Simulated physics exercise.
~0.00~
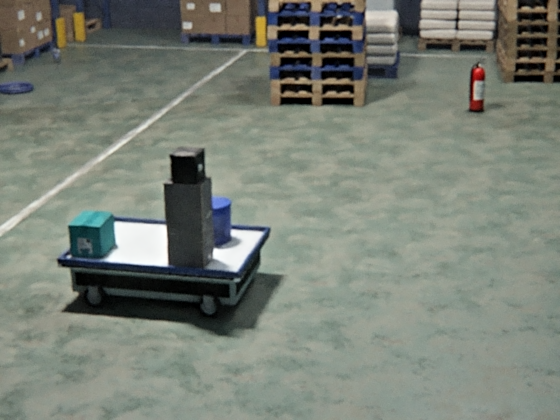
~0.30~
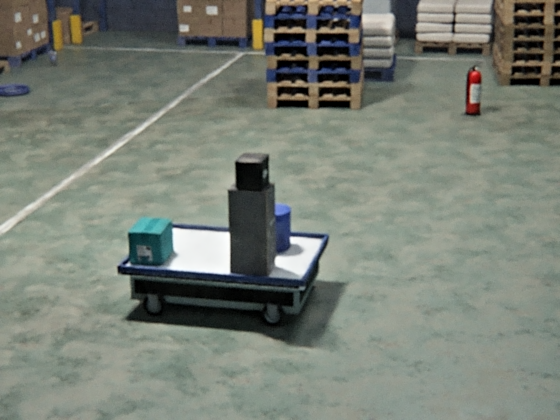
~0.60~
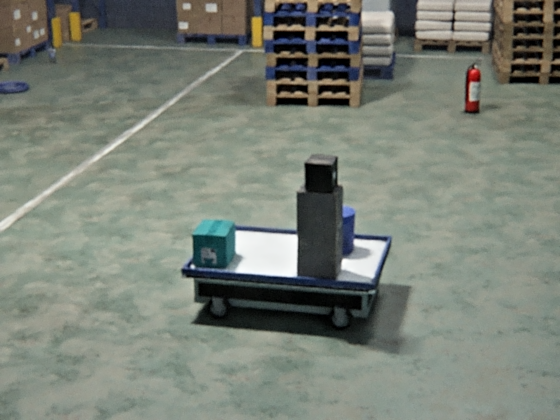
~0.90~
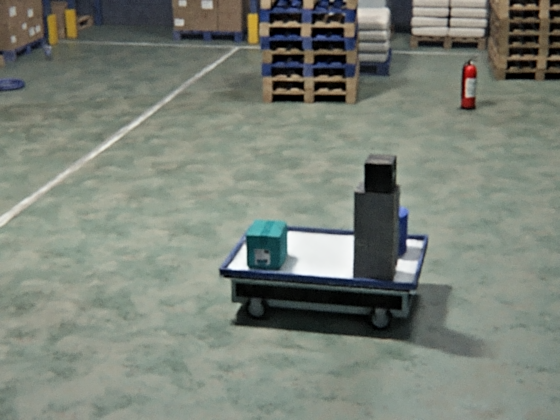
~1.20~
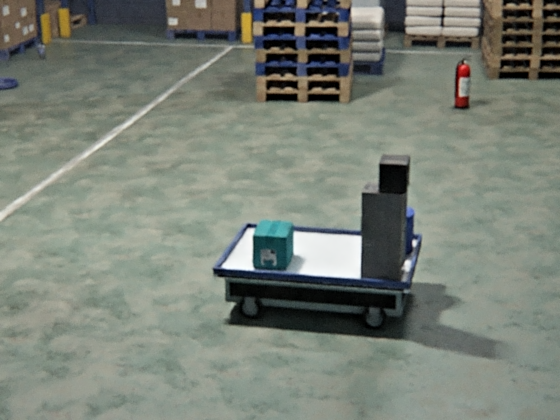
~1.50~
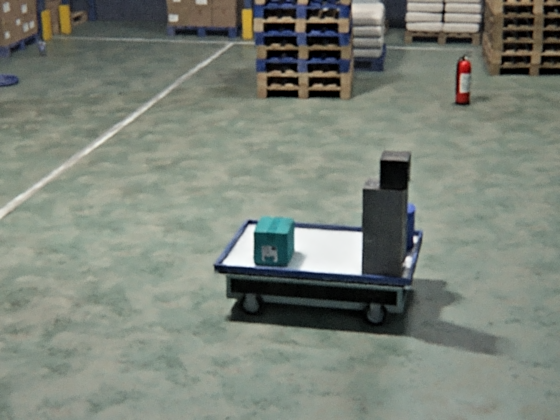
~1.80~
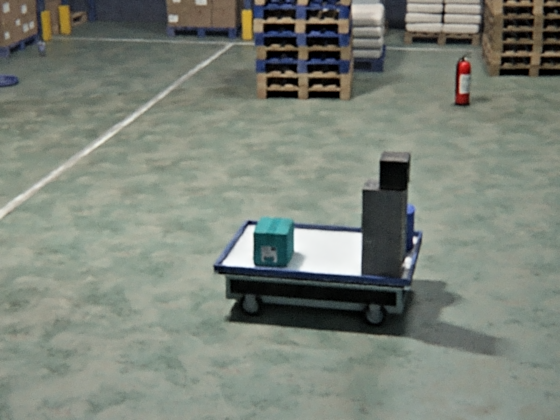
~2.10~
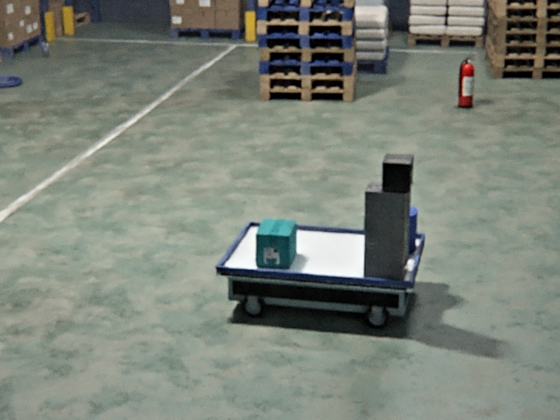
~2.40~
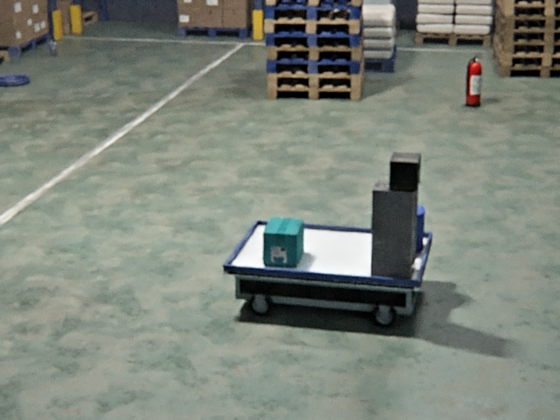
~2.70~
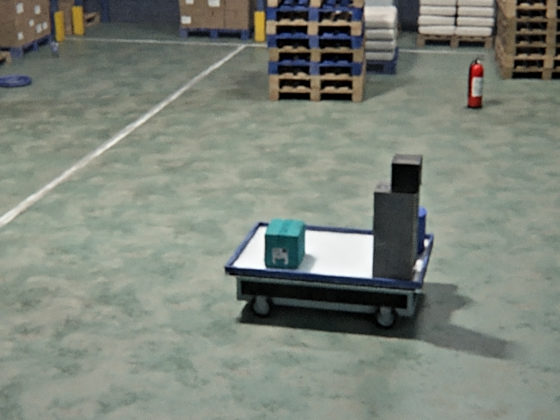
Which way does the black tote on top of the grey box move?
The black tote moves to the right, carried along with the cart and shifting a little further across the deck as the cart stops.
A flat cart rolls right and stops, its boxes and pail sliding forward but staying upright.
